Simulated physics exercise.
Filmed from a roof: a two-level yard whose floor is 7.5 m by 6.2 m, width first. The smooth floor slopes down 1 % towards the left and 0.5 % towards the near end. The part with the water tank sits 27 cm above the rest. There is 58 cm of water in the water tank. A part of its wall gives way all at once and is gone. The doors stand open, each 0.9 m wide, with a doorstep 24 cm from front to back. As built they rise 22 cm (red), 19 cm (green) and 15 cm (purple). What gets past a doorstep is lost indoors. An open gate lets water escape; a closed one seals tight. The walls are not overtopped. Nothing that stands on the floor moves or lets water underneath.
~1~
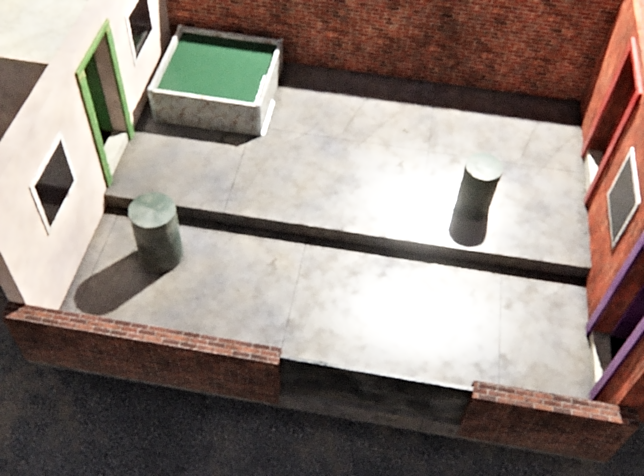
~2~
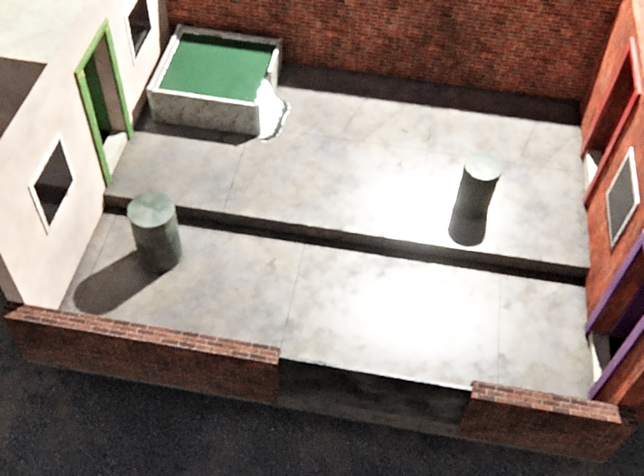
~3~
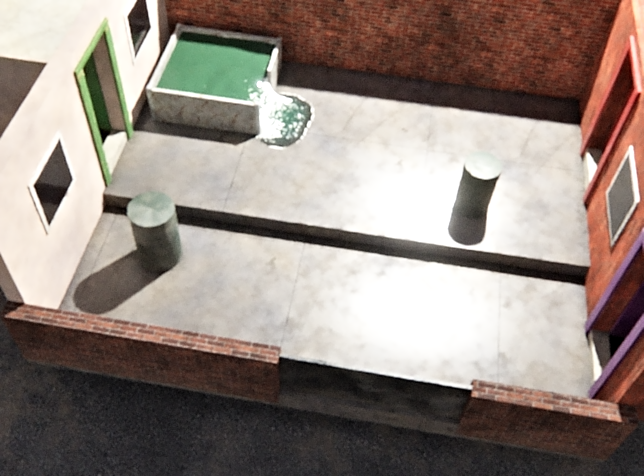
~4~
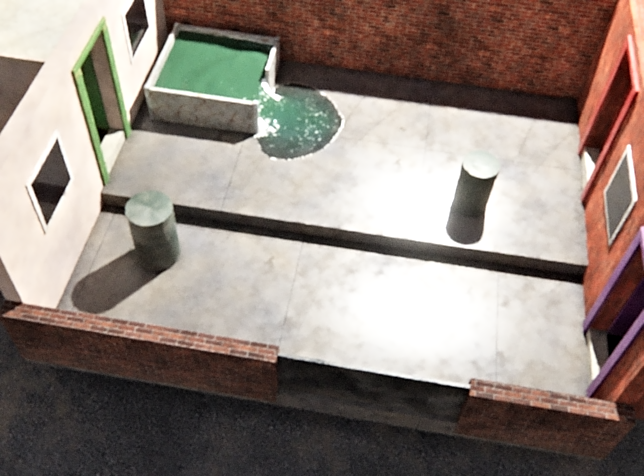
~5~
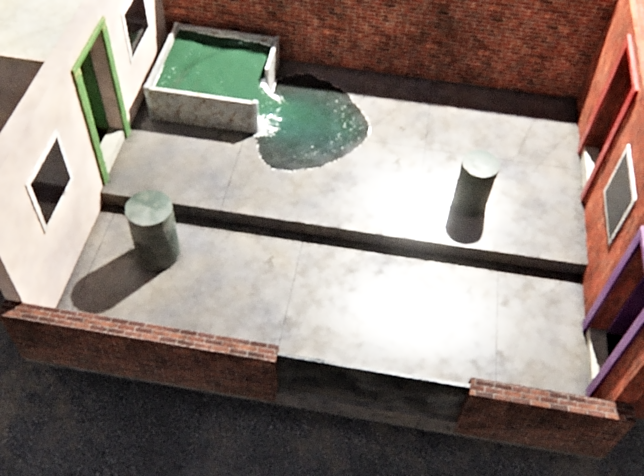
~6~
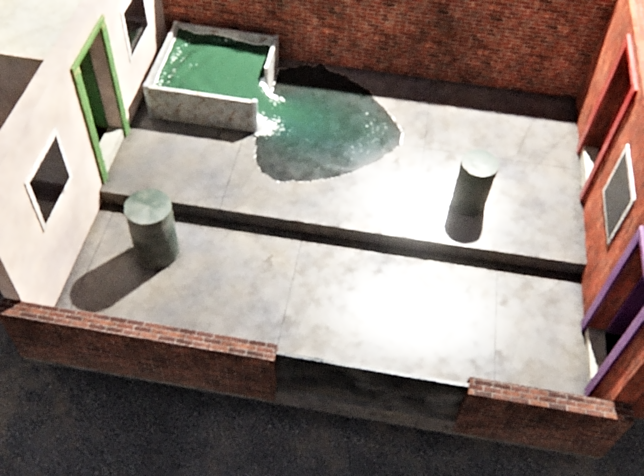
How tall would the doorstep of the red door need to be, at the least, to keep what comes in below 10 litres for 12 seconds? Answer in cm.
Some 11 cm above the ground.
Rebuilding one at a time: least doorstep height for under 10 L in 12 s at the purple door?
About 6.0 cm at purple.
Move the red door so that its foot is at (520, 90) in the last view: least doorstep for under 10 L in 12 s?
About 7.0 cm.
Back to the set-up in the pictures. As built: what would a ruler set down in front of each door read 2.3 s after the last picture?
In cm: Red 16, green 0, purple 0.
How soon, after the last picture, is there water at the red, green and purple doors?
Arrival: Red 1.4 s, green not within the 12 s, purple 2.6 s.
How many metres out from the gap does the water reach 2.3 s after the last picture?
Some 6.2 m out.
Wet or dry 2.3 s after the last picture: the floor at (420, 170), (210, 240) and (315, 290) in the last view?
In that order: Wet, dry, flooded.
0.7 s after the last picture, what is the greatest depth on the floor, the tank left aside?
Up to some 32 cm.
Then, 0.7 s after the last picture water covers 25 % of the floor, deepest (32 cm) near (264, 121); it has not reached the red door.
Then, 2.3 s after the last picture water covers 55 % of the floor, deepest (23 cm) near (571, 113); 16 cm at the red door, 0 litres in over its 22 cm doorstep.
Then, 11.3 s after the last picture water covers 85 % of the floor, deepest (14 cm) near (54, 338); 2 cm at the red door, 0 litres in over its 22 cm doorstep.
At the red door as built, the water peaked near 16 cm, 2.1 s after the last picture.
With a doorstep of 9 cm, 23 litres would have come in within the 12 s; with 12.5 cm, 5 litres. So under 10 litres takes about 11 cm.
